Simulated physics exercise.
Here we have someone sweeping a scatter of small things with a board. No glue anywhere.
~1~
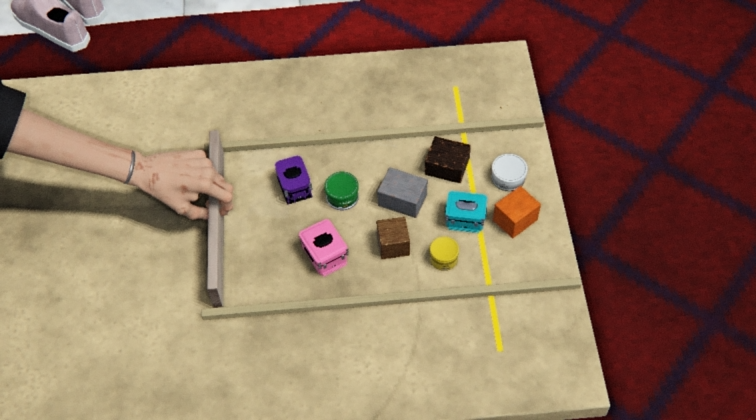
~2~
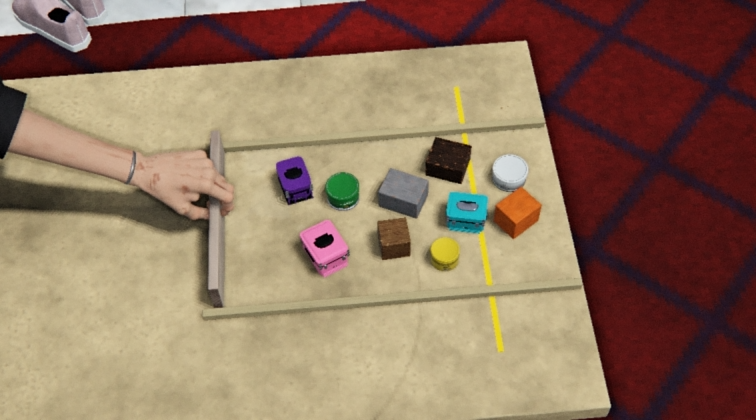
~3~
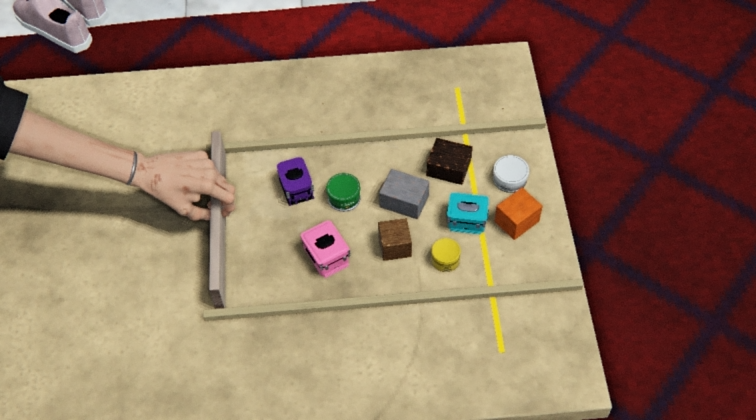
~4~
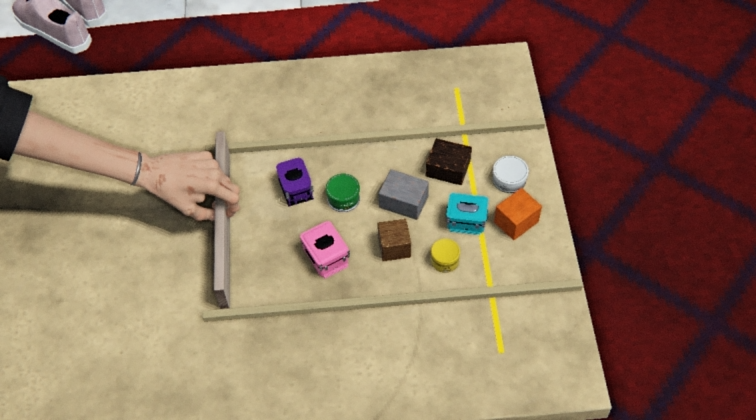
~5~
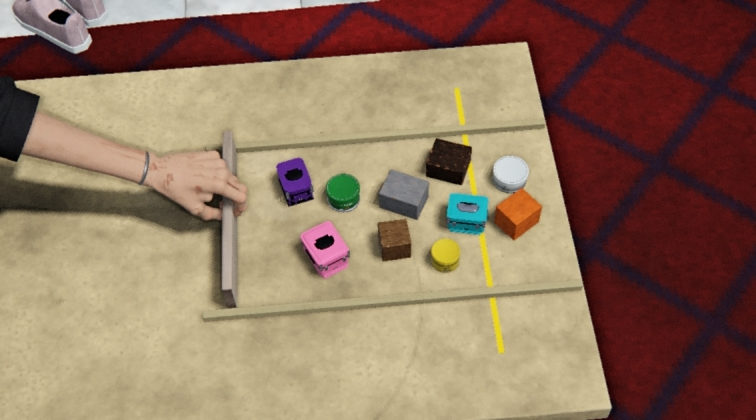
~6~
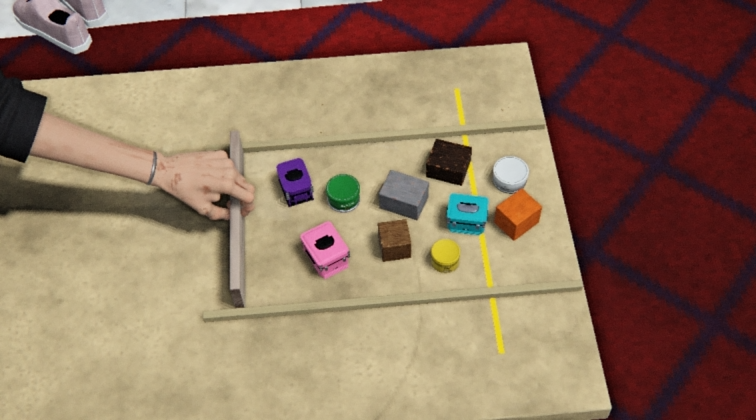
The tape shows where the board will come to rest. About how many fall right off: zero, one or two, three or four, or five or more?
Here the number that fall off is one or two.
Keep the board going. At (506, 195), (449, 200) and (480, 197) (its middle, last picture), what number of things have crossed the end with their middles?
Place by place, 3, 0 and 1.
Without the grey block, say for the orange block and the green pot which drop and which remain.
The orange block goes over, the green pot survives.
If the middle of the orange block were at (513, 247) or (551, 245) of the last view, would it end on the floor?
The orange block stays on; is kept.
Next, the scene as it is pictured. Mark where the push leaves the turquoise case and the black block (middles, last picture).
First (560, 227), then (485, 141).
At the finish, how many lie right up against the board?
The number is 4.
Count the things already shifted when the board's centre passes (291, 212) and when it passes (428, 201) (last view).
The counts are 1 and 9.
Soon after, none off yet; white pot at rest near (510, 175); orange block at rest near (518, 214); turquoise case at rest near (467, 214).
Then, none off yet; white pot at rest near (510, 175); orange block moved a little near (534, 223); turquoise case moved about its own width near (492, 227).
At rest, the number that fall off is one or two; fallen, orange block.
